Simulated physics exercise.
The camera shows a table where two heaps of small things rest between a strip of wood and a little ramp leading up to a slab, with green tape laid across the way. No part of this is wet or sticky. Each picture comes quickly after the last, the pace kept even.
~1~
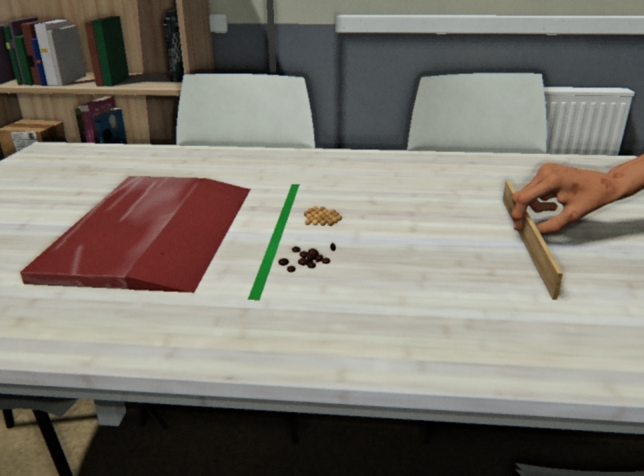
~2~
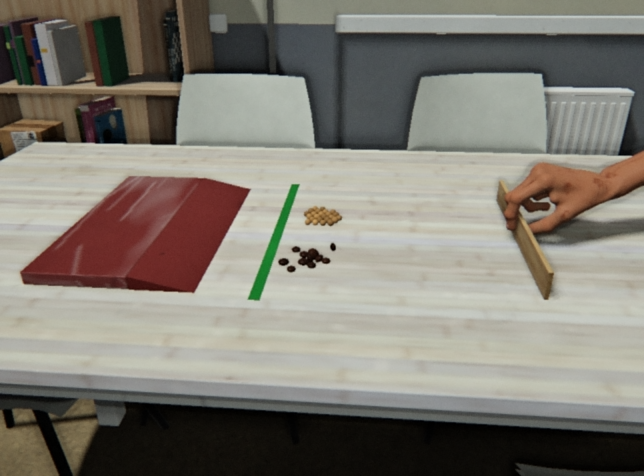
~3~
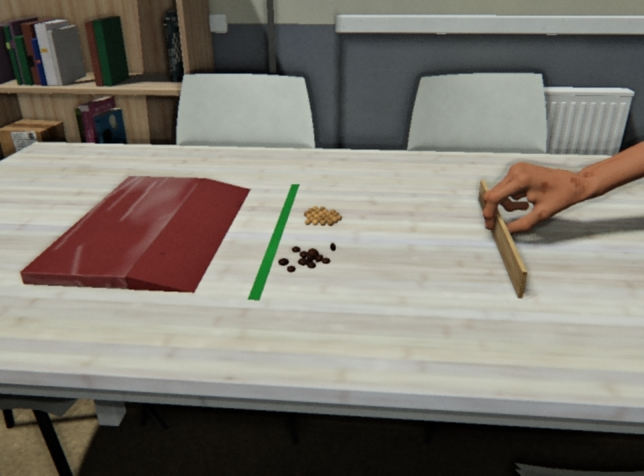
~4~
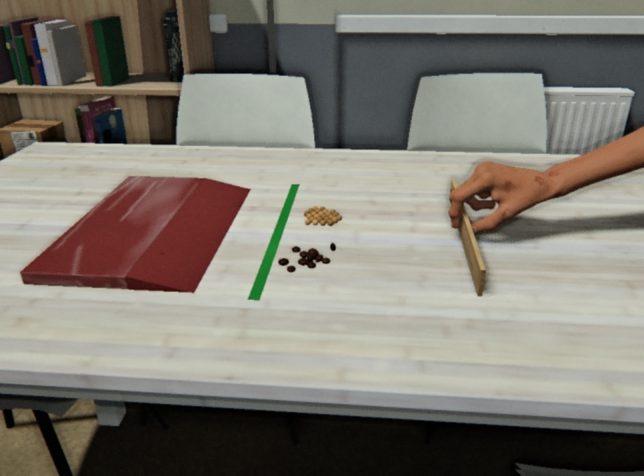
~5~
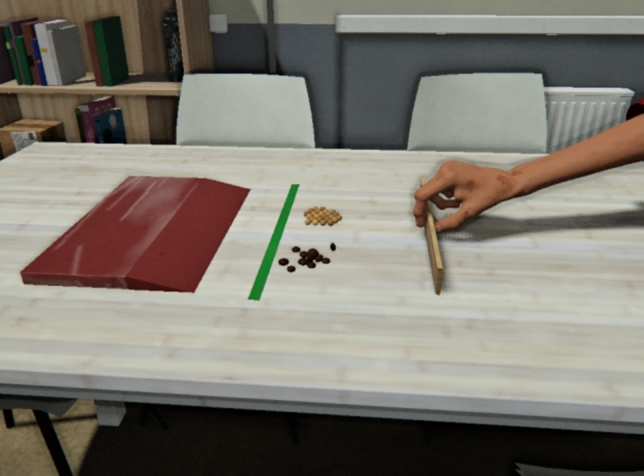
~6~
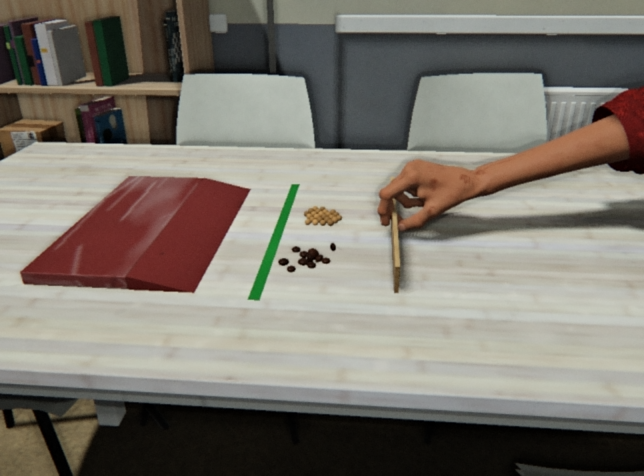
At first, a hand holds a strip of wood upright on the right side of a pale table, well away from two small heaps of brown and tan pieces beside green tape and a red slab. The hand then slides the strip steadily left, nearing the heaps, which stay still.
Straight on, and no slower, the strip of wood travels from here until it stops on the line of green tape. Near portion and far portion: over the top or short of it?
Near portion short, far portion over.
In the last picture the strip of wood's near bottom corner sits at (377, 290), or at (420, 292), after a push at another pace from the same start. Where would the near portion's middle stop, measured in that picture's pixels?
In the first try it comes to rest at (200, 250), and in the second at (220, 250).
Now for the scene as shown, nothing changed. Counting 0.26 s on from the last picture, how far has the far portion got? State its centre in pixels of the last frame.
(233, 213) or so.
Then, 0.12 s later than the last frame, strip of wood still moving, near (323, 212); near portion every one short of the ramp; far portion every one short of the ramp.
Then, 0.26 s later than the last frame, strip of wood stopped at the green tape; near portion every one short of the ramp; far portion roughly half on the ramp, roughly half short of the ramp.
Then, 0.54 s later than the last frame, strip of wood stopped at the green tape; near portion roughly a third on the ramp, roughly two thirds short of the ramp; far portion almost all past the top, about a tenth on the ramp.
When it is over, strip of wood stopped at the green tape; near portion not one past the top, roughly a third on the ramp, roughly two thirds short of the ramp; far portion every one past the top.
